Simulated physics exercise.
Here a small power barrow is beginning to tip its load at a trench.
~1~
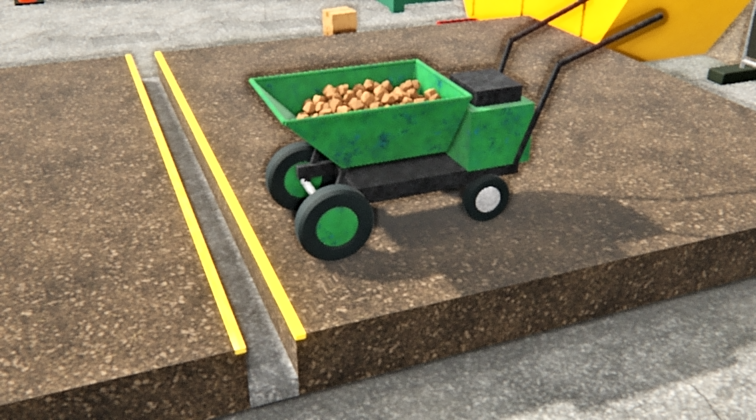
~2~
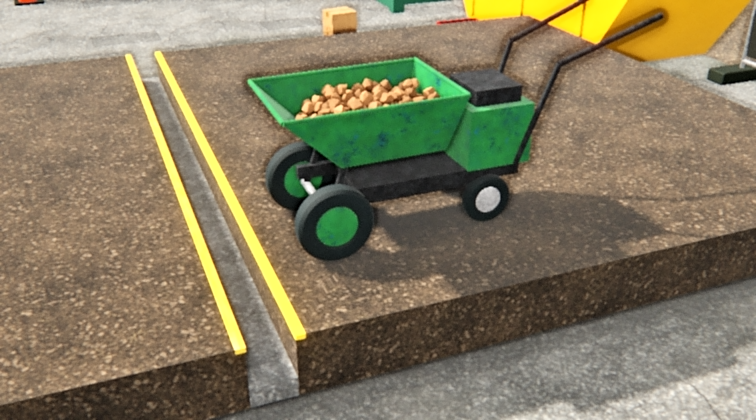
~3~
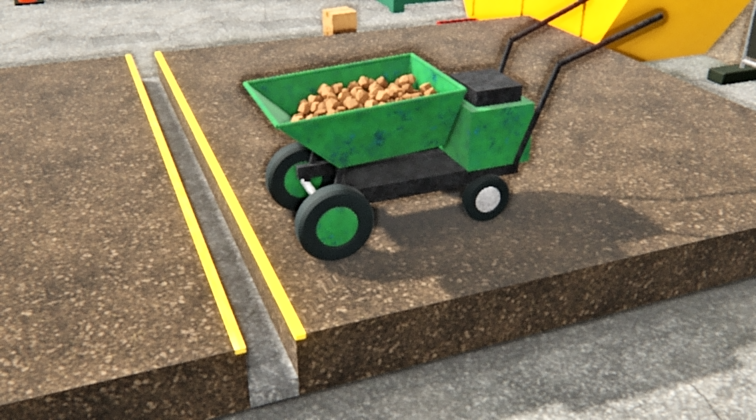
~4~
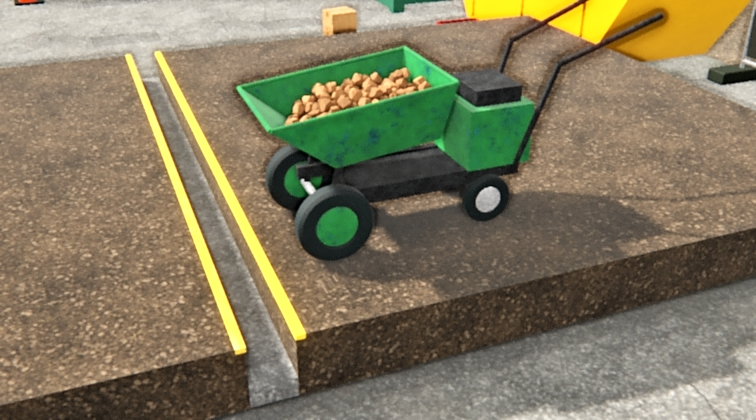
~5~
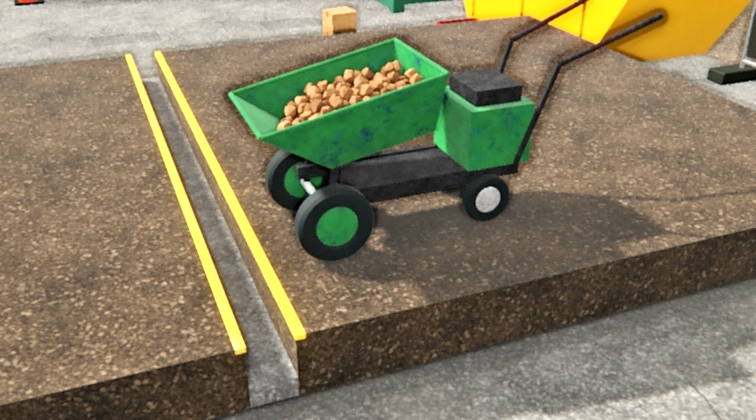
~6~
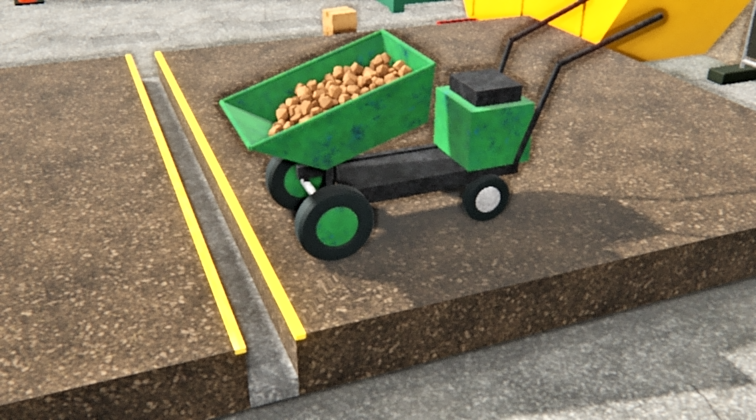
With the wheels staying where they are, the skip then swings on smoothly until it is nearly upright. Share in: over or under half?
Under half.
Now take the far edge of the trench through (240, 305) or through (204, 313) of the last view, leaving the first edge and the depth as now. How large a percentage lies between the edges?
Estimated share: Try 1 approx. 0 in a hundred, try 2 approx. 10 in a hundred.
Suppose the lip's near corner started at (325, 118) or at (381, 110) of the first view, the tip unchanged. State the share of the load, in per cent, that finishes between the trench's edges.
You'd get around 60 in a hundred, then 50 in a hundred.
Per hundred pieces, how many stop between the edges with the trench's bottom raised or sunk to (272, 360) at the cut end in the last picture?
The share would be around 0 in a hundred.
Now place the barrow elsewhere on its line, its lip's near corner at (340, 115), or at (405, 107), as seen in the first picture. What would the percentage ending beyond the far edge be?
First some 20, then 0 per cent.
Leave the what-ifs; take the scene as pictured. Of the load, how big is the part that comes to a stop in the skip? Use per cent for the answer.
Share in the skip: Around 30 %.
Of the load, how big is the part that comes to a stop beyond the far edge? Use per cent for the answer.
Result: Close to 70 %.
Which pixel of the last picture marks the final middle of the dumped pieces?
Resting centre, last picture - approx. (144, 261).
Soon, skip tipped steeply; all in the skip.
A while on, skip tipped right over; about half in the skip; about a third beyond it; a stray few falling.
Towards the end, skip tipped right over; about a third in the skip; about two thirds beyond it.
Finally, skip tipped right over; about a third in the skip; none in or heaped over the trench; about two thirds beyond it.
